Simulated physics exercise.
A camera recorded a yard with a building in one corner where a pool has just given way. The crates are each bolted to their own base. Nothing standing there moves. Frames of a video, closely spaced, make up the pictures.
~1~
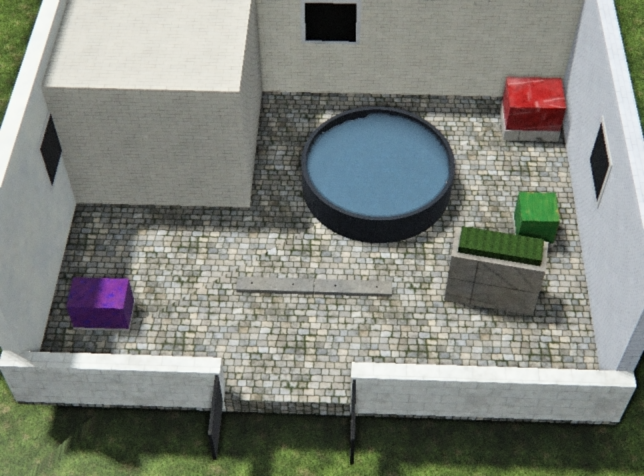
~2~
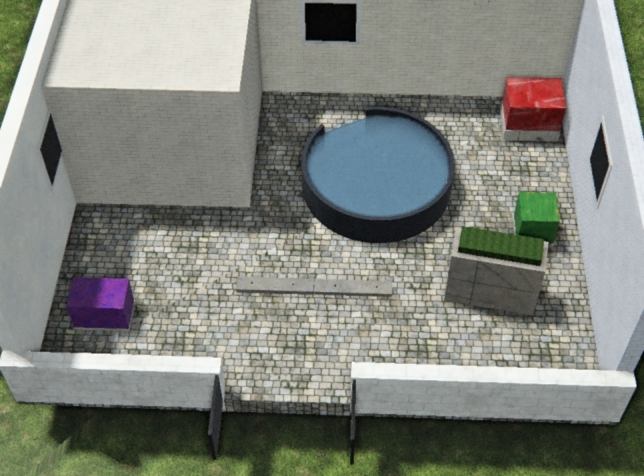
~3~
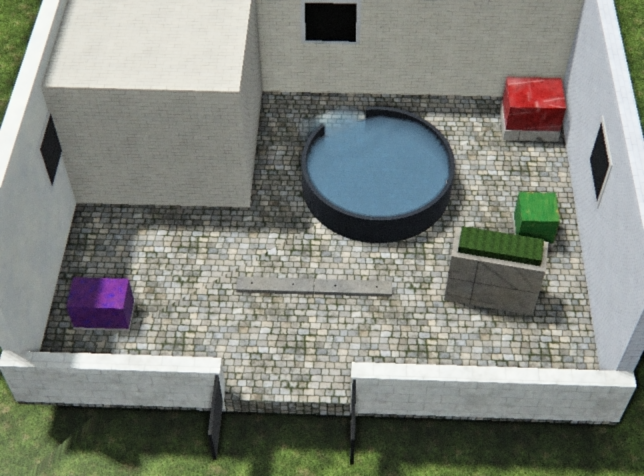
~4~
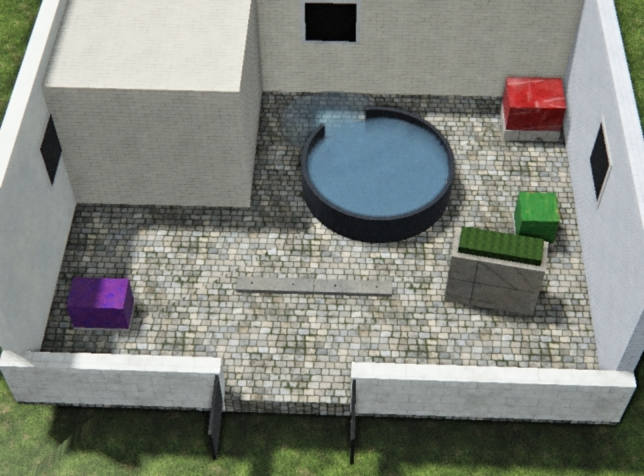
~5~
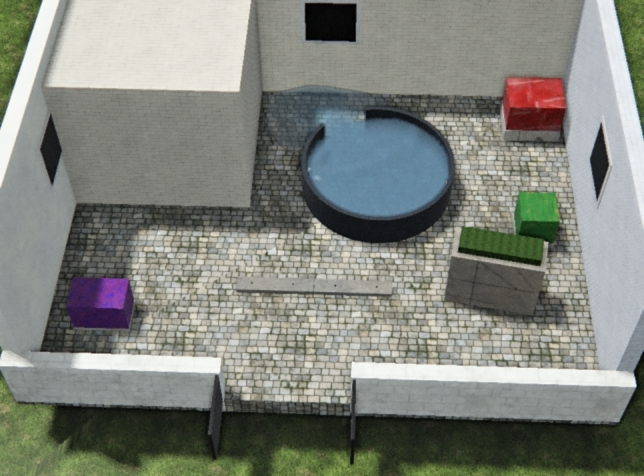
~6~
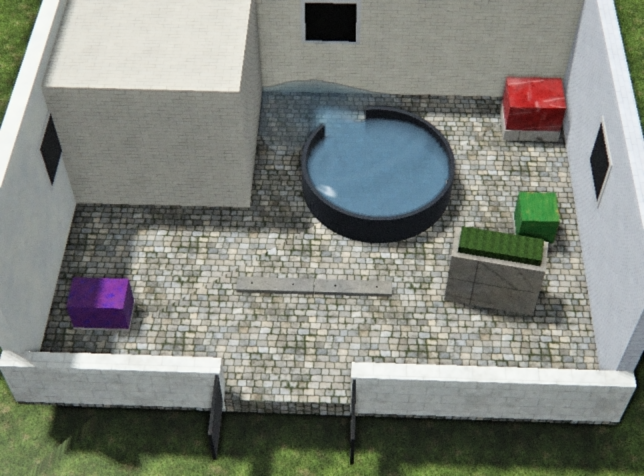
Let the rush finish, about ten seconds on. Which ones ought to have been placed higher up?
In the end: The red crate stays dry; the green crate stays dry; the purple crate gets soaked.
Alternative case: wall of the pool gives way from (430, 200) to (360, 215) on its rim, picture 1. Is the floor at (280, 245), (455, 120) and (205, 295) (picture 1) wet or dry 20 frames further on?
Point by point: Drenched, unwetted, unwetted.
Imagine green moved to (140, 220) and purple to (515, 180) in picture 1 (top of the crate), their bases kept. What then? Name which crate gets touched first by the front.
Answer: The crate marked red.
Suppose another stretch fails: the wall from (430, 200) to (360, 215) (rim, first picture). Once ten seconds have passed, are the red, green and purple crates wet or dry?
Red: Not flooded; green: Flooded; purple: Flooded.
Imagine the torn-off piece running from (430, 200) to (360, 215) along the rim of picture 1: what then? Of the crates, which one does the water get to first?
That would be the green crate.
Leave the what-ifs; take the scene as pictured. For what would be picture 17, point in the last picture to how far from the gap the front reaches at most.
The front's farthest point is close to (504, 100).
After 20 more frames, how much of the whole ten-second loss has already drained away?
Log: Around 0 %, estimated.
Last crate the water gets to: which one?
I'd go with the purple one.
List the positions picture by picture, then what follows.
In the first picture, the pool at (378, 164) is whole and still.
In the second picture, the front is at a hidden place, out from the gap on the pool's far side.
In the third picture, the front is at (305, 125), out from the gap on the pool's far side.
In the fourth picture, the front is at (296, 103), out from the gap on the pool's far side.
In the fifth picture, water pours out on the pool's far side and has run to (280, 93).
In the sixth picture, water pours out on the pool's far side and has run to (264, 93).
A moment on, water covers 10 % of the floor; the red crate not reached, the green crate not reached, the purple crate not reached.
Next, water covers 20 % of the floor; the red crate water round its plinth, the green crate not reached, the purple crate not reached.
Then, water covers 35 % of the floor; the red crate water round its plinth, the green crate not reached, the purple crate not reached.
Later, water covers 65 % of the floor; the red crate water round its plinth, the green crate water round its plinth, the purple crate water round its plinth.
In the end, water covers 85 % of the floor; the red crate stayed above the water, the green crate stayed above the water, the purple crate was topped.
